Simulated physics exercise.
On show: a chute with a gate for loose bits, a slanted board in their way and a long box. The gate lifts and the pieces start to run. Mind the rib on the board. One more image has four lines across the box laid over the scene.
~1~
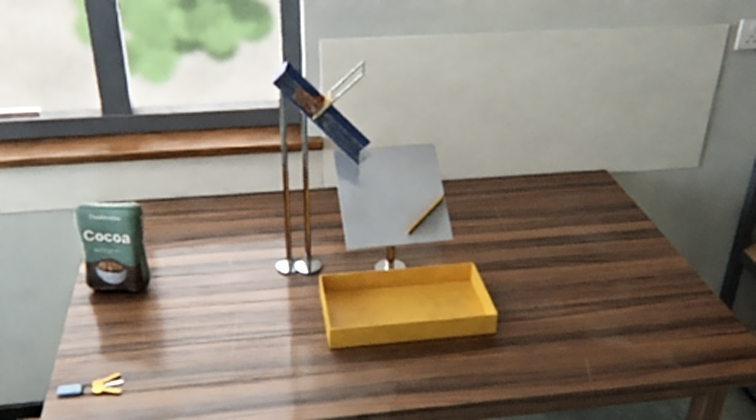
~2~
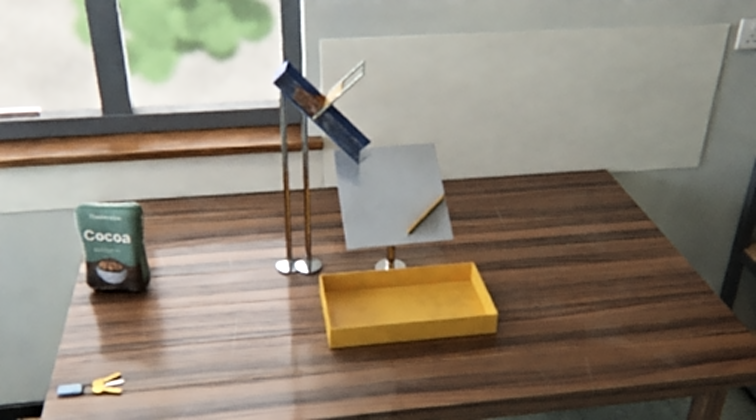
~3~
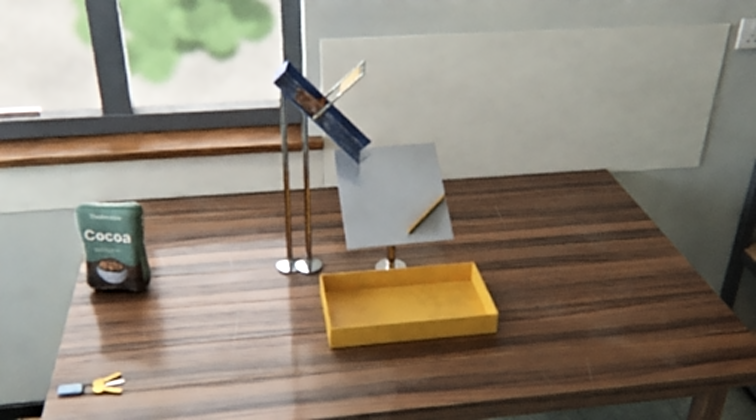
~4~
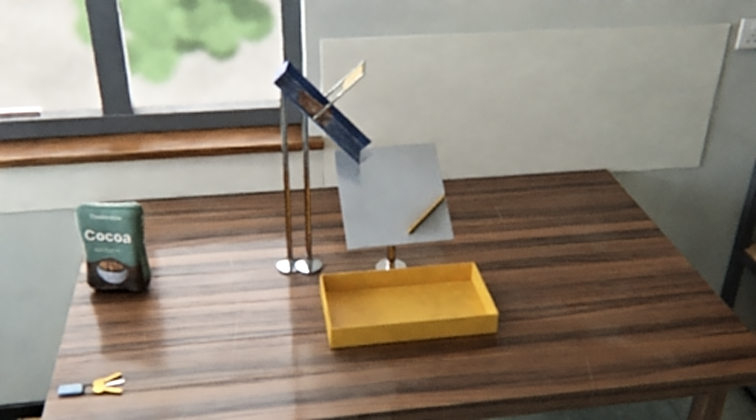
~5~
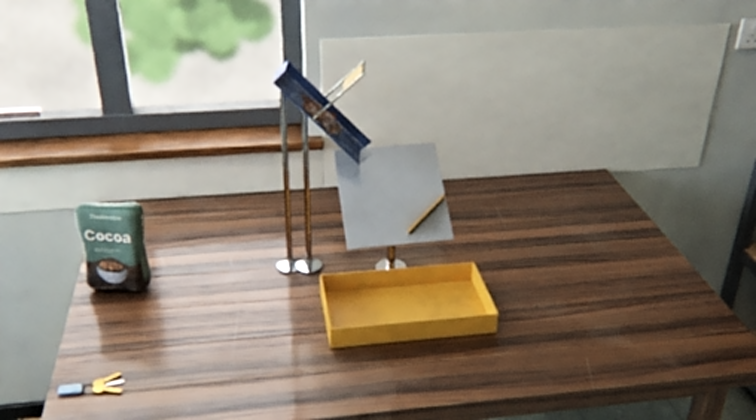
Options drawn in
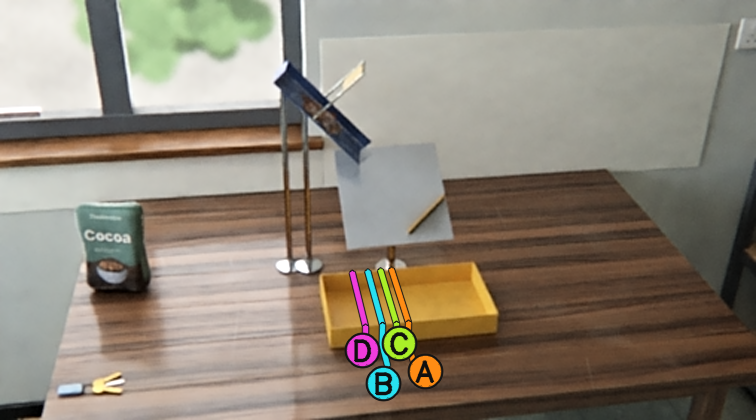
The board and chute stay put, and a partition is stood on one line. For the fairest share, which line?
Best: A.
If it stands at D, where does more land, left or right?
More lands on the right.
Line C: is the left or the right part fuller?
More lands on the right.
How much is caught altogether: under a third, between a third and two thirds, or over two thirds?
About that: Over two thirds.
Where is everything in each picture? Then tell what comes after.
Load behind the gate at (306, 101), bits of dog kibble; lip of the chute at (359, 158), sloping fairly steeply, in the first picture.
Middle of the board at (392, 194), tilted fairly steeply; middle of its low edge at (401, 244); of its high edge at (384, 146), in the second picture.
Front corners of the box at (331, 329) and (498, 314), empty; front of the load at (320, 114), in the third picture.
Middle of the load at (317, 111); its front at (329, 119), about a quarter of the way to the lip; rib from (445, 195) to (410, 230), in the fourth picture.
Middle of the load at (319, 116); its front at (339, 133), about half of the way to the lip, in the fifth picture.
On the marked copy, line A crosses the front rim at (408, 322); line B crosses the front rim at (382, 324); line C crosses the front rim at (396, 323); line D crosses the front rim at (365, 326).
If A is chosen, of what is caught, about a third on the left of the divider, about two thirds on the right.
If B is chosen, of what is caught, none on the left of the divider, all on the right.
If C is chosen, of what is caught, a stray few on the left of the divider, nearly all on the right.
If D is chosen, of what is caught, none on the left of the divider, all on the right.
